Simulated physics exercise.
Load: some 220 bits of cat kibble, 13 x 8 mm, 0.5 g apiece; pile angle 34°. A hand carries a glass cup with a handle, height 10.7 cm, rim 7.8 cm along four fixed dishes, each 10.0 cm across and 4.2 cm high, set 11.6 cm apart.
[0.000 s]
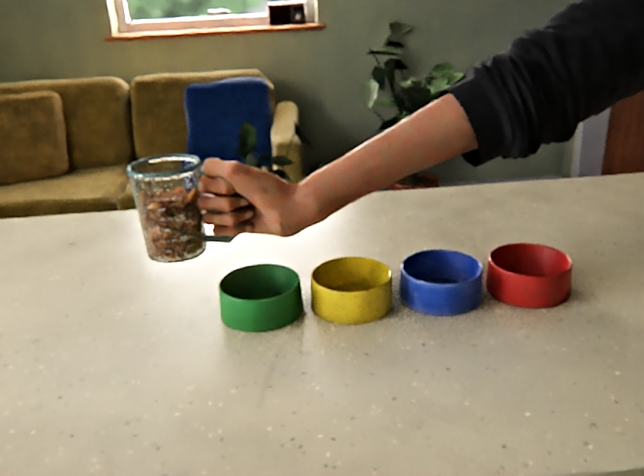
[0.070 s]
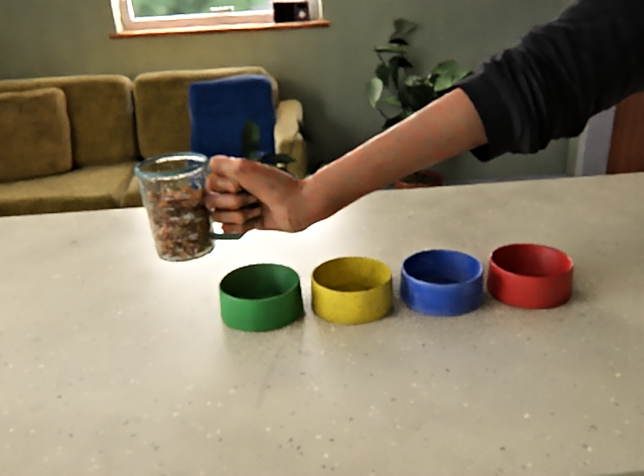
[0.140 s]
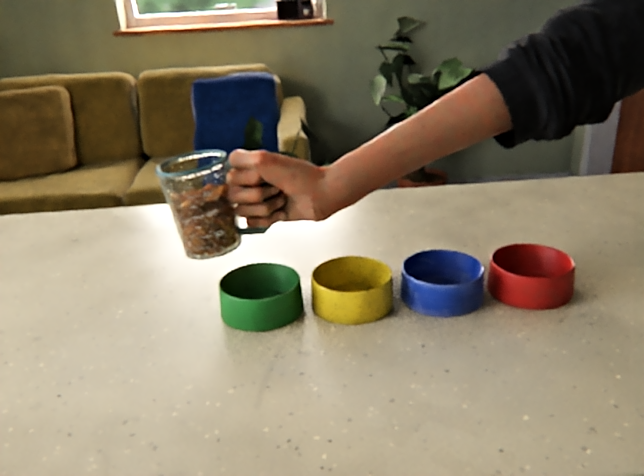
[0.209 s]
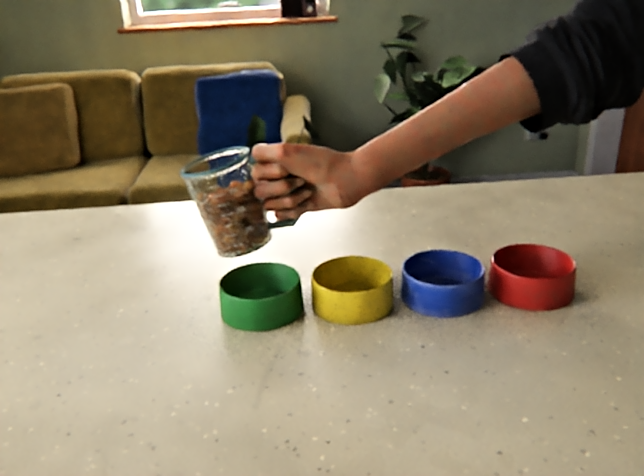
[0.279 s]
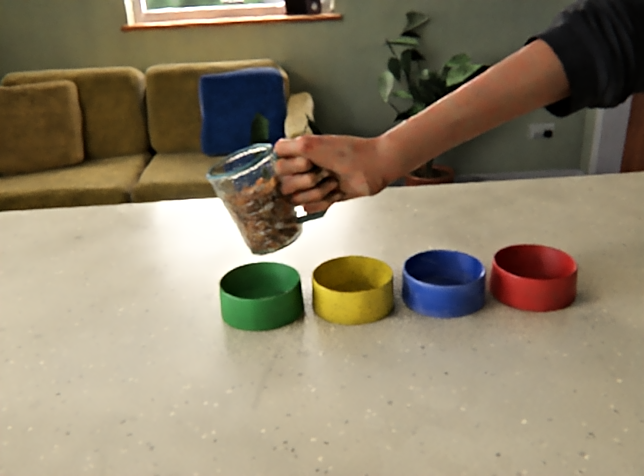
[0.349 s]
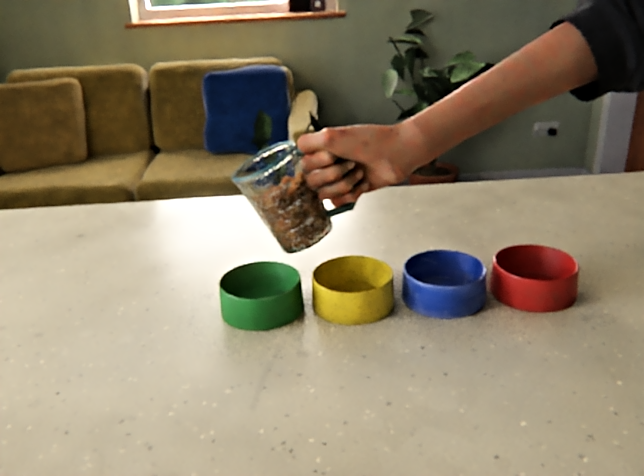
On a pale counter, a hand moves a glass cup of brown bits right, tilting it leftward.
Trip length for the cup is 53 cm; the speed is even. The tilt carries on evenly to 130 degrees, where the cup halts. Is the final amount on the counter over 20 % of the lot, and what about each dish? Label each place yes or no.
Red dish: Yes. Blue dish: No. Green dish: No. Yellow dish: No. Counter: No.
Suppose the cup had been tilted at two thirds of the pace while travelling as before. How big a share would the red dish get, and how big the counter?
Shares: Red at 100; counter at 0.
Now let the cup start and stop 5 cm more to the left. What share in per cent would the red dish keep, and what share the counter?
The red dish would get 90 and the counter 10.
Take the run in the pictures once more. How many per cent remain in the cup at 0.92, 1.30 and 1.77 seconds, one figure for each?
First 100, then 100, then 0 per cent.
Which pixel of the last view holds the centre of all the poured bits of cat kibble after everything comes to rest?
Near (538, 273).
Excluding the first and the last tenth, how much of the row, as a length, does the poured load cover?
6 centimetres.
After 0.92 s, tilt 74 degrees; cup holds 100 %.
After 1.30 s, tilt 107 degrees; cup holds 100 %.
Then, at 1.77 s, tilt 130 degrees; cup holds 0 %, red 95 %.
At rest (2.5 s), red 100 %, blue 0 %, green 0 %, yellow 0 %, counter 0 %.
